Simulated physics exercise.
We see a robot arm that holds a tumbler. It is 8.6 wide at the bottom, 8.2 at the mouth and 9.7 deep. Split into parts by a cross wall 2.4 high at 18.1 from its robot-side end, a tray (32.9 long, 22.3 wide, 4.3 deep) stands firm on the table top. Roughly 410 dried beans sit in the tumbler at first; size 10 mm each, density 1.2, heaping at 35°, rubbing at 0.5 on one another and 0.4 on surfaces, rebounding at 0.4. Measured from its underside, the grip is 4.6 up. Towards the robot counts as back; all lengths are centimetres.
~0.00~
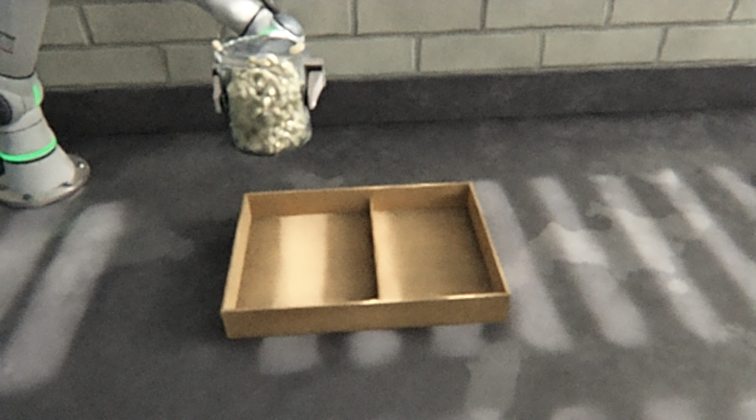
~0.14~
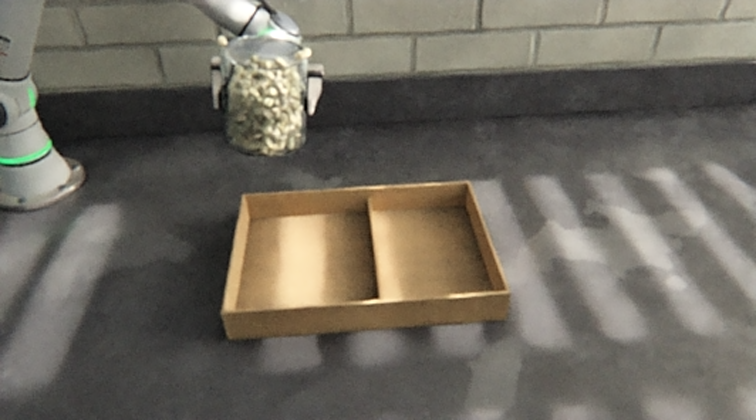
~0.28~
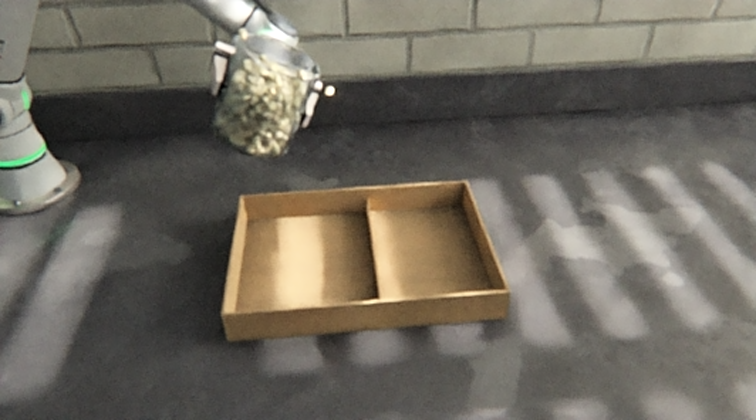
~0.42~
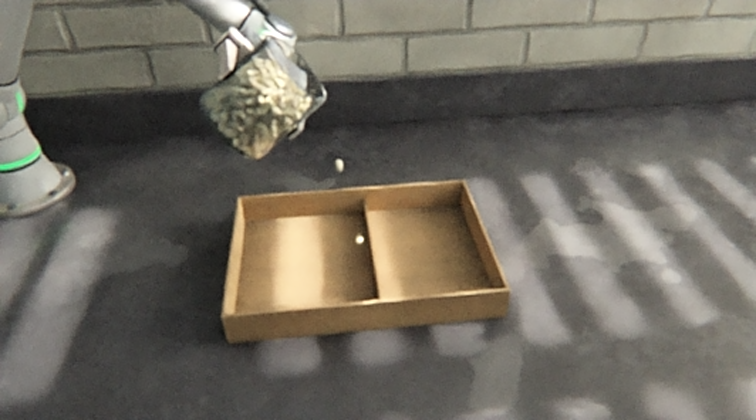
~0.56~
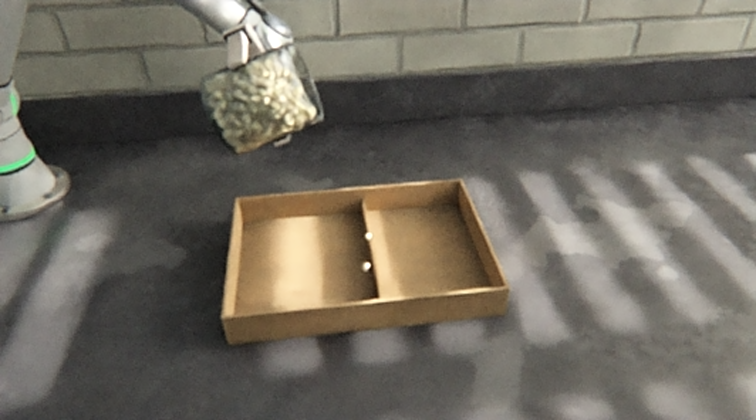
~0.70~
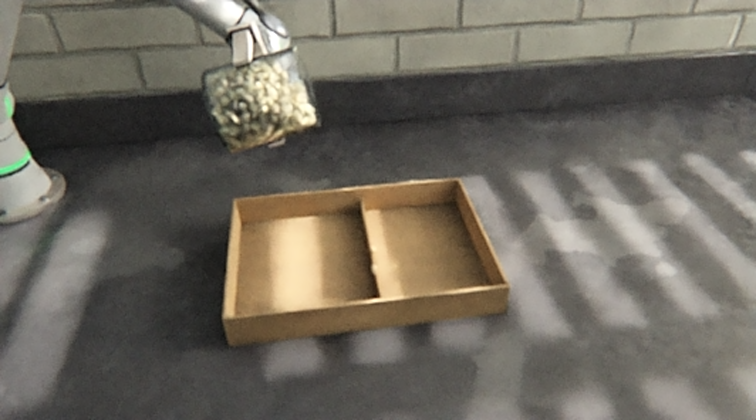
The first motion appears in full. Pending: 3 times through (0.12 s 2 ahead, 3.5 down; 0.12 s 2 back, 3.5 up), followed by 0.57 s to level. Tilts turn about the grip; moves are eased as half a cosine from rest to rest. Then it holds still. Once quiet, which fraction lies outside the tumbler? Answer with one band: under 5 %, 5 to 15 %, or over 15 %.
5 to 15 %.
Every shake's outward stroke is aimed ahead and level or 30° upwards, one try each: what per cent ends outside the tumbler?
Near 50 and 70 percent respectively.
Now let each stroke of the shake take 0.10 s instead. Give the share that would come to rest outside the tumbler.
I'd expect close to 20 in a hundred.
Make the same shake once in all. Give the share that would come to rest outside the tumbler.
Then roughly 5 percent.
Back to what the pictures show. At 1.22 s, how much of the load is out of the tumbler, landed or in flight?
Around 5 percent at that moment.
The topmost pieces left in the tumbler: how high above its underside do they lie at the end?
Roughly 10.0 centimetres.
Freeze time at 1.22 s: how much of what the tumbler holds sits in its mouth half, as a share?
Some 35 per cent.
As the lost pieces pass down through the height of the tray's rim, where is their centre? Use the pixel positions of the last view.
Near (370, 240).
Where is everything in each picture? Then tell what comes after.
Tumbler middle at (265, 96), level; upper third of the load around (265, 87), from x 215 to 305, top at y 45; 406 in the tumbler, in the first frame.
Tumbler middle at (264, 97), tilted 7° forward; upper third of the load around (262, 87), from x 220 to 305, top at y 40, in the second frame.
Tumbler middle at (264, 98), tilted 27° forward; upper third of the load around (258, 87), from x 220 to 330, top at y 35; 405 in the tumbler, 1 in flight or on a rim, in the third frame.
Tumbler middle at (264, 99), tilted 50° forward; upper third of the load around (252, 86), from x 210 to 360, top at y 60; 404 in the tumbler, 1 in the robot-side part, 1 in flight or on a rim, in the fourth frame.
Tumbler middle at (263, 100), tilted 70° forward; upper third of the load around (248, 84), from x 210 to 370, top at y 65; 404 in the tumbler, 2 in the robot-side part, in the fifth frame.
Tumbler middle at (262, 100), tilted 77° forward; upper third of the load around (245, 86), from x 210 to 375, top at y 65; 404 in the tumbler, 1 in the robot-side part, 1 in the far-side part, in the sixth frame.
By 1.22 s, tilted 77° forward, highest piece 28 above the table; 387 in the tumbler, 7 in the far-side part, 3 in the robot-side part, 9 in flight or on a rim.
By 1.73 s, tilted 33° forward, highest piece 28 above the table; 375 in the tumbler, 16 in the far-side part, 15 in the robot-side part.
By 2.19 s, level, highest piece 30 above the table; 375 in the tumbler, 16 in the far-side part, 15 in the robot-side part.
By 3.24 s, level, highest piece 30 above the table; 375 in the tumbler, 16 in the far-side part, 15 in the robot-side part.
Final count, 375 in the tumbler, 16 in the far-side part, 15 in the robot-side part. That is 8 % outside the tumbler.
